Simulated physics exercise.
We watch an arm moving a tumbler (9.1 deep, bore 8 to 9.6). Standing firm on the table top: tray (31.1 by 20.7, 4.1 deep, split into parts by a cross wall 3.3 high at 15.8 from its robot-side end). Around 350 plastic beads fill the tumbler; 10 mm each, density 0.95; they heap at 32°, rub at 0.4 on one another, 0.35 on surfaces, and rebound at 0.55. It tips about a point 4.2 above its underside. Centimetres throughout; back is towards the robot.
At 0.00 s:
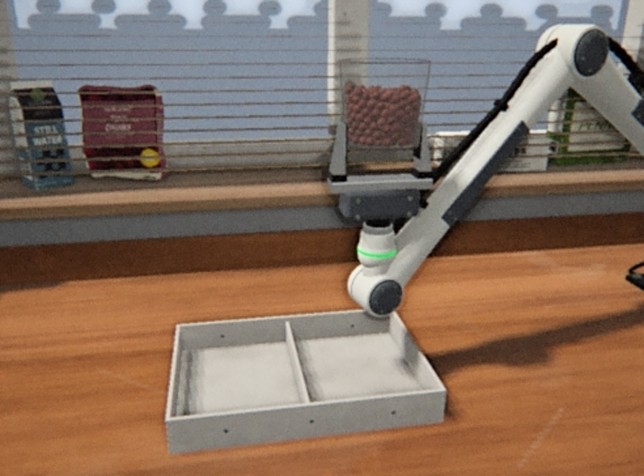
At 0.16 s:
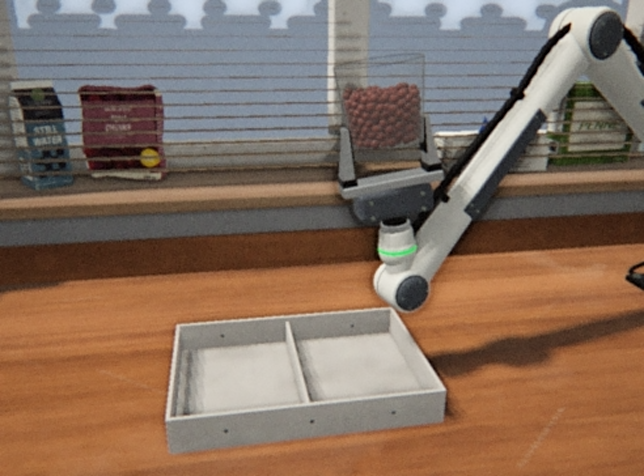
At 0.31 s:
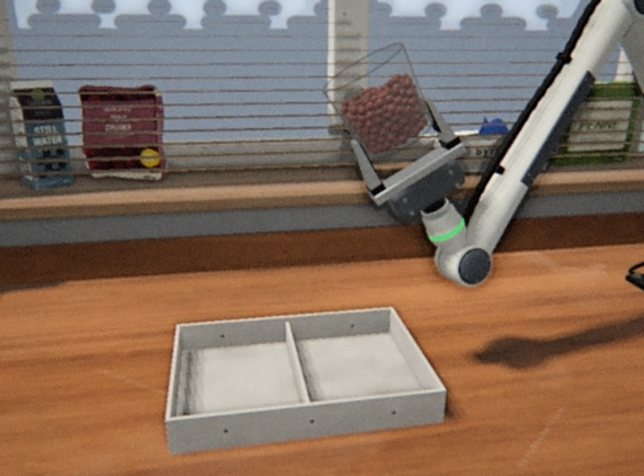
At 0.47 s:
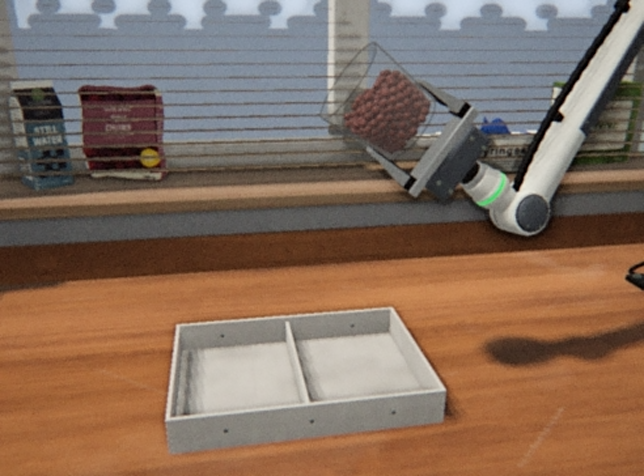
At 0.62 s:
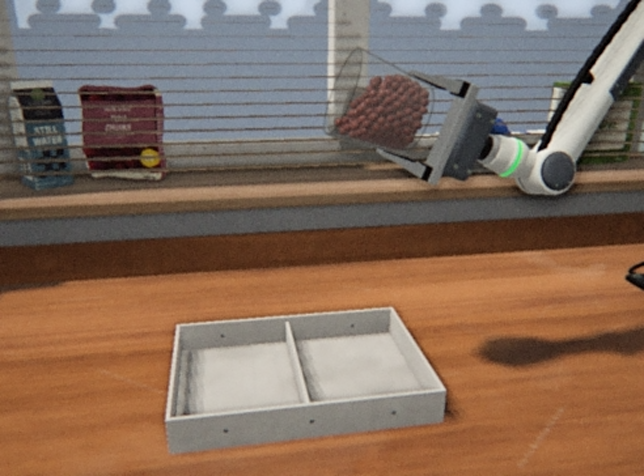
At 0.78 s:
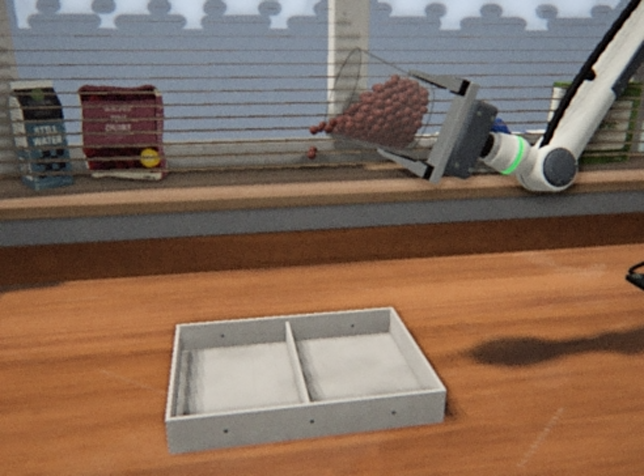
At the start, a robot arm holds a clear container of reddish-brown beads upright above a table with a divided grey tray. The arm swings its wrist to the right and tilts the container steeply leftward, the beads shifting inside, until a few beads slip out past its rim.
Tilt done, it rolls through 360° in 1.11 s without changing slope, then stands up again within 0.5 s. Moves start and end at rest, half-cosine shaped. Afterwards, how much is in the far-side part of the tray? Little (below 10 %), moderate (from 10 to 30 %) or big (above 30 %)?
Share in the far-side part of the tray: Moderate (from 10 to 30 %).
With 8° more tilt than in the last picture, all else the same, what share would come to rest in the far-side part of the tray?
It would be near 35 per cent.
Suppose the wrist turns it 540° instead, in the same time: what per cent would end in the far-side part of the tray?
It would be near 15 per cent.
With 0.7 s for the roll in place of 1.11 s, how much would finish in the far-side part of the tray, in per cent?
It would be near 15 per cent.
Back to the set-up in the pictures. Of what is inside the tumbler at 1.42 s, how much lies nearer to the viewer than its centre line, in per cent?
Some 65 per cent.
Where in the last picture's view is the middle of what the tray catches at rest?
Around (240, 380).
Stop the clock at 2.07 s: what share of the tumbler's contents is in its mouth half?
About 35 per cent.
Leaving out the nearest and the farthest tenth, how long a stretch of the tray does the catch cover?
About 16 cm.
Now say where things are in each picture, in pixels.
Tumbler middle at (383, 105), upright; upper third of the load around (382, 98), from x 350 to 420, top at y 85; 348 in the tumbler, in the first picture.
Tumbler middle at (383, 105), tipped 9°; upper third of the load around (385, 99), from x 345 to 415, top at y 85, in the second picture.
Tumbler middle at (382, 105), tipped 30°; upper third of the load around (392, 98), from x 345 to 425, top at y 75, in the third picture.
Tumbler middle at (381, 106), tipped 55°; upper third of the load around (393, 94), from x 345 to 425, top at y 75, in the fourth picture.
Tumbler middle at (380, 107), tipped 69°; upper third of the load around (394, 95), from x 340 to 425, top at y 80, in the fifth picture.
Tumbler middle at (380, 107), tipped 70°; upper third of the load around (395, 99), from x 310 to 425, top at y 80; 346 in the tumbler, 2 in flight or on a rim, in the sixth picture.
After 1.42 s, tipped 70°, highest piece 39 above the table; 314 in the tumbler, 11 in the far-side part, 4 in the robot-side part, 19 in flight or on a rim.
After 2.07 s, tipped 50°, highest piece 37 above the table; 269 in the tumbler, 51 in the far-side part, 8 on the table or floor, 7 in the robot-side part, 13 in flight or on a rim.
After 2.59 s, upright, highest piece 39 above the table; 268 in the tumbler, 61 in the far-side part, 10 on the table or floor, 8 in the robot-side part, 1 in flight or on a rim.
After 3.29 s, upright, highest piece 39 above the table; 268 in the tumbler, 62 in the far-side part, 10 on the table or floor, 8 in the robot-side part.
At rest, 268 in the tumbler, 62 in the far-side part, 10 on the table or floor, 8 in the robot-side part. That is 18 % in the far-side part of the tray.
